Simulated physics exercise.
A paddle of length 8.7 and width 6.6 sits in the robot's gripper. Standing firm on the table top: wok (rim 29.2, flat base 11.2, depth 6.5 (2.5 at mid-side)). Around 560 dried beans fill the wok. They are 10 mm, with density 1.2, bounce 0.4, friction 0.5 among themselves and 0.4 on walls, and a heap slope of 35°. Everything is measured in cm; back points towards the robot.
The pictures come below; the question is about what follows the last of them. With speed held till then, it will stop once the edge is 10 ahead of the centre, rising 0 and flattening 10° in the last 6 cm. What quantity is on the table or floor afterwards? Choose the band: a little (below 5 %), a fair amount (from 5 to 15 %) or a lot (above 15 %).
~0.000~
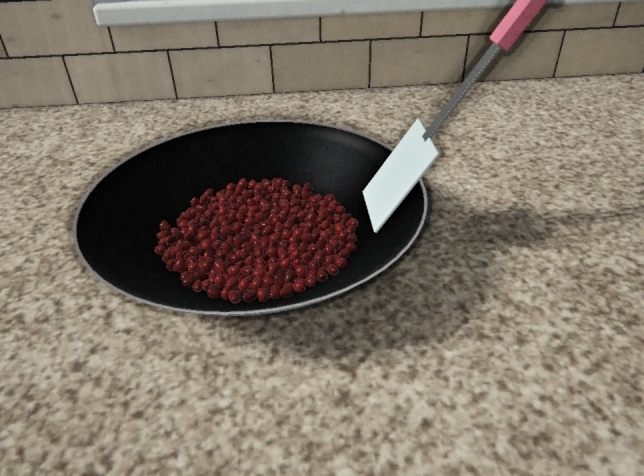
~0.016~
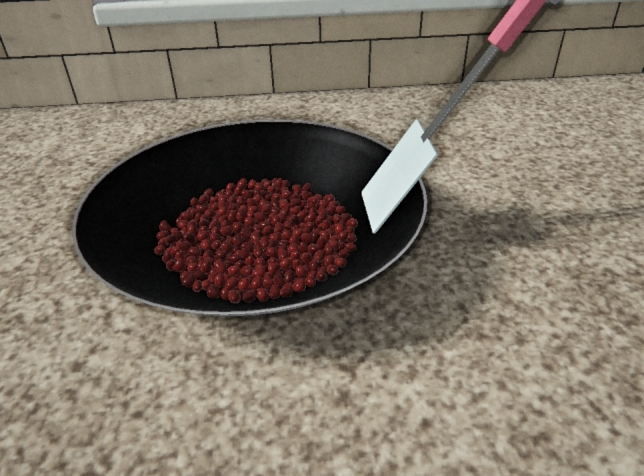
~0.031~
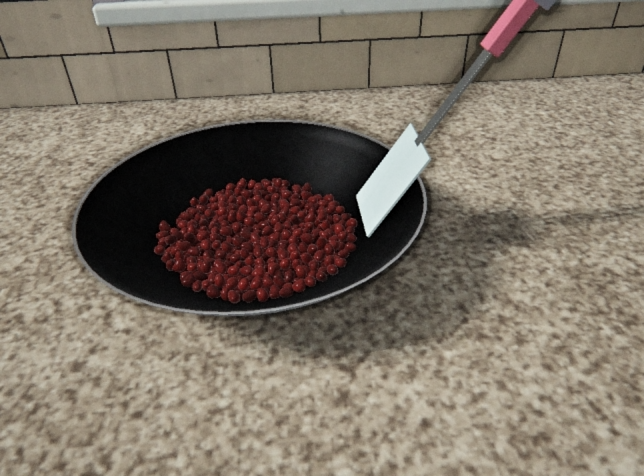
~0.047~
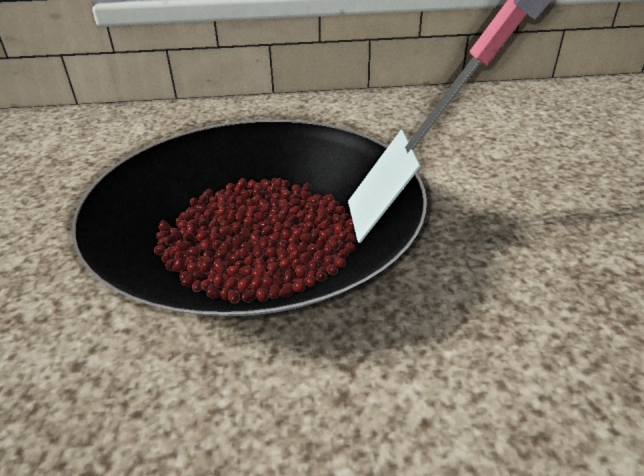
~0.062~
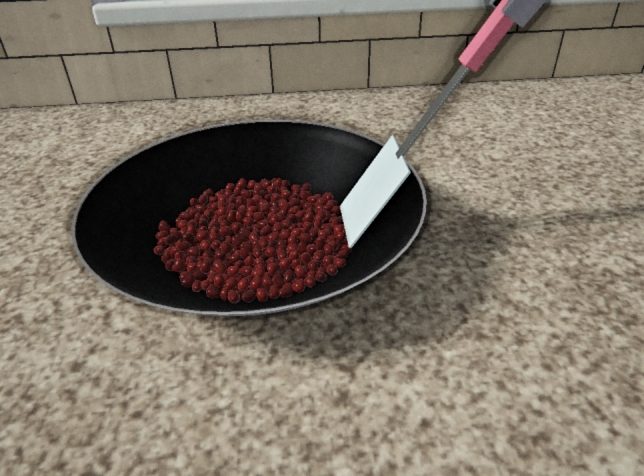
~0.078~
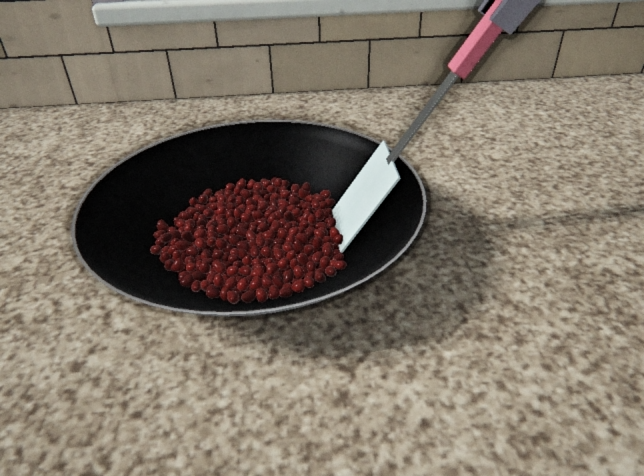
It is a fair amount, from 5 to 15 %.
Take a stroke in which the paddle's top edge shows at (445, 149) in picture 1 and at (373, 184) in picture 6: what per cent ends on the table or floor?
Around 30 per cent finishes there.
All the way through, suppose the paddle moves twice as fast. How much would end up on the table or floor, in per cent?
The share on the table or floor would be about 30 percent.
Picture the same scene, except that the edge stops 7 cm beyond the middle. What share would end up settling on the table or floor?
Changed stop: Approx. 0 %.
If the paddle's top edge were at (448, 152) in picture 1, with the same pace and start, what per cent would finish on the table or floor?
I'd estimate close to 10 per cent.
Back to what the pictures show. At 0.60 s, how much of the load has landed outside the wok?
8 per cent.
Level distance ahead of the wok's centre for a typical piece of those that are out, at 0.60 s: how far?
Some 18 centimetres ahead.
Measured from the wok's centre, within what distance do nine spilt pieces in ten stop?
Distance: Approx. 25 cm.
After 0.21 s, sloping 57°, highest piece 6 above the table; 565 in the wok.
After 0.34 s, sloping 54°, highest piece 7 above the table; 565 in the wok.
After 0.60 s, sloping 47°, highest piece 7 above the table; 512 in the wok, 50 on the table or floor, 3 on the blade or in flight.
After 1.65 s, sloping 47°, highest piece 7 above the table; 512 in the wok, 53 on the table or floor.
At rest, 512 in the wok, 53 on the table or floor. That is 9 % on the table or floor.
